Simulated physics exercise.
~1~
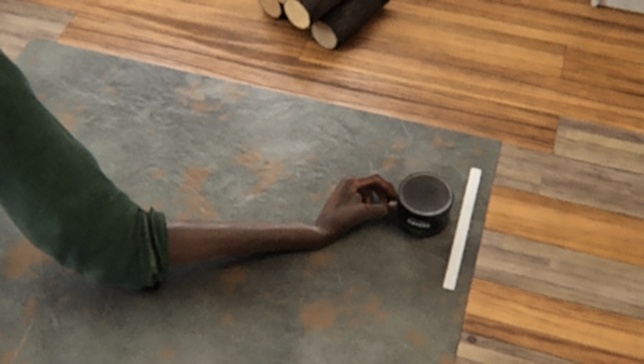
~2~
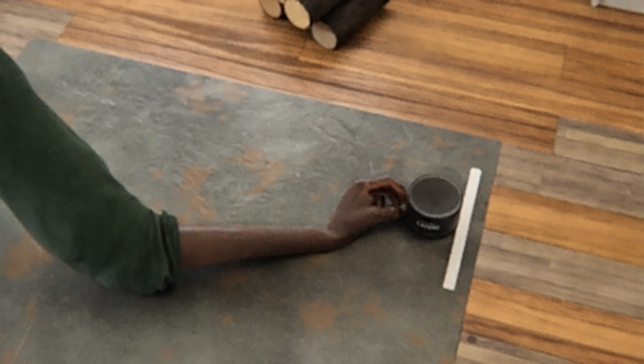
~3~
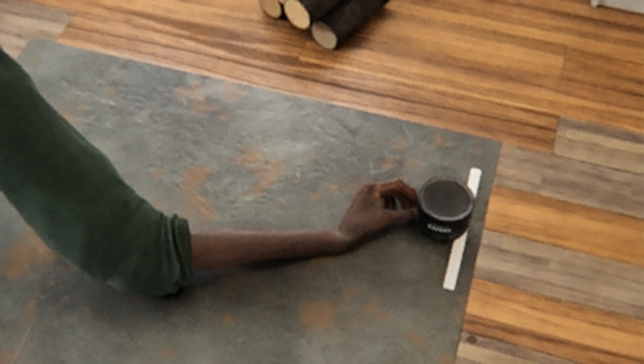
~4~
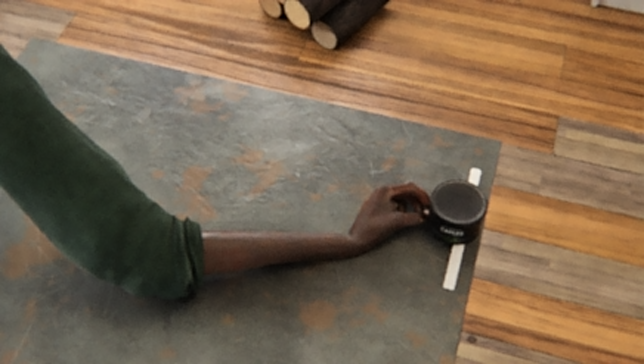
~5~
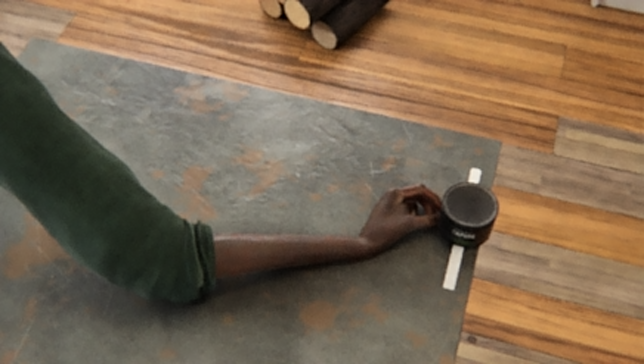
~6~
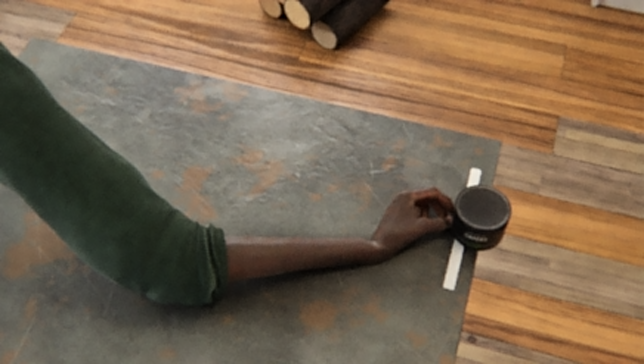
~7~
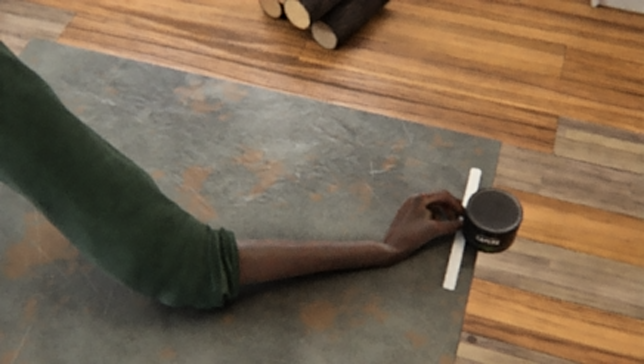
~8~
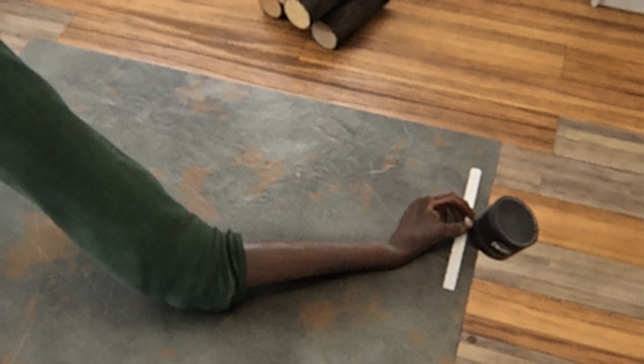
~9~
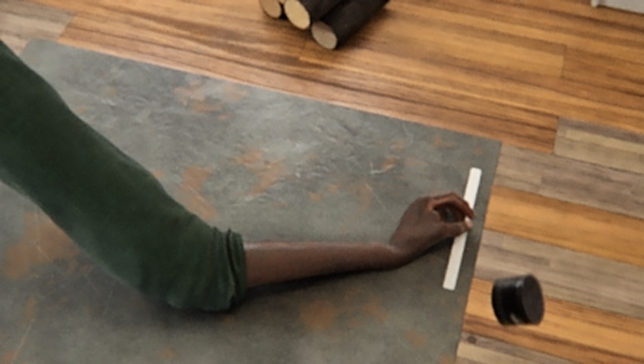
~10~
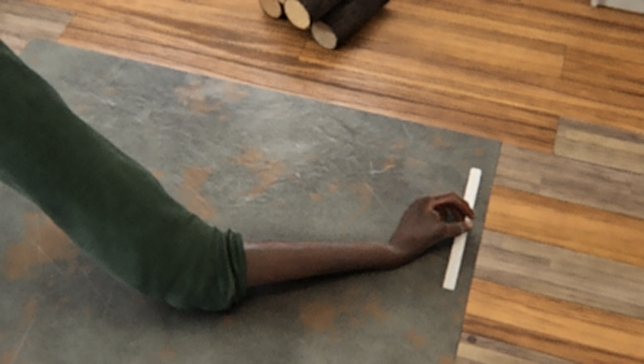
A grey, rust-flecked tabletop stands over a striped wooden floor, seen from above at an angle, with a few cut logs lying at the top. An arm in a dark green sleeve reaches in from the left, its fingers against a small black tub near a white strip of tape by the table's right edge. The hand slowly pushes the tub rightward, onto the tape and then across it. As the hand reaches the tape, the tub hangs past the edge and tips over. It drops off the table towards the floor and passes out of view, while the hand stays still at the tape.
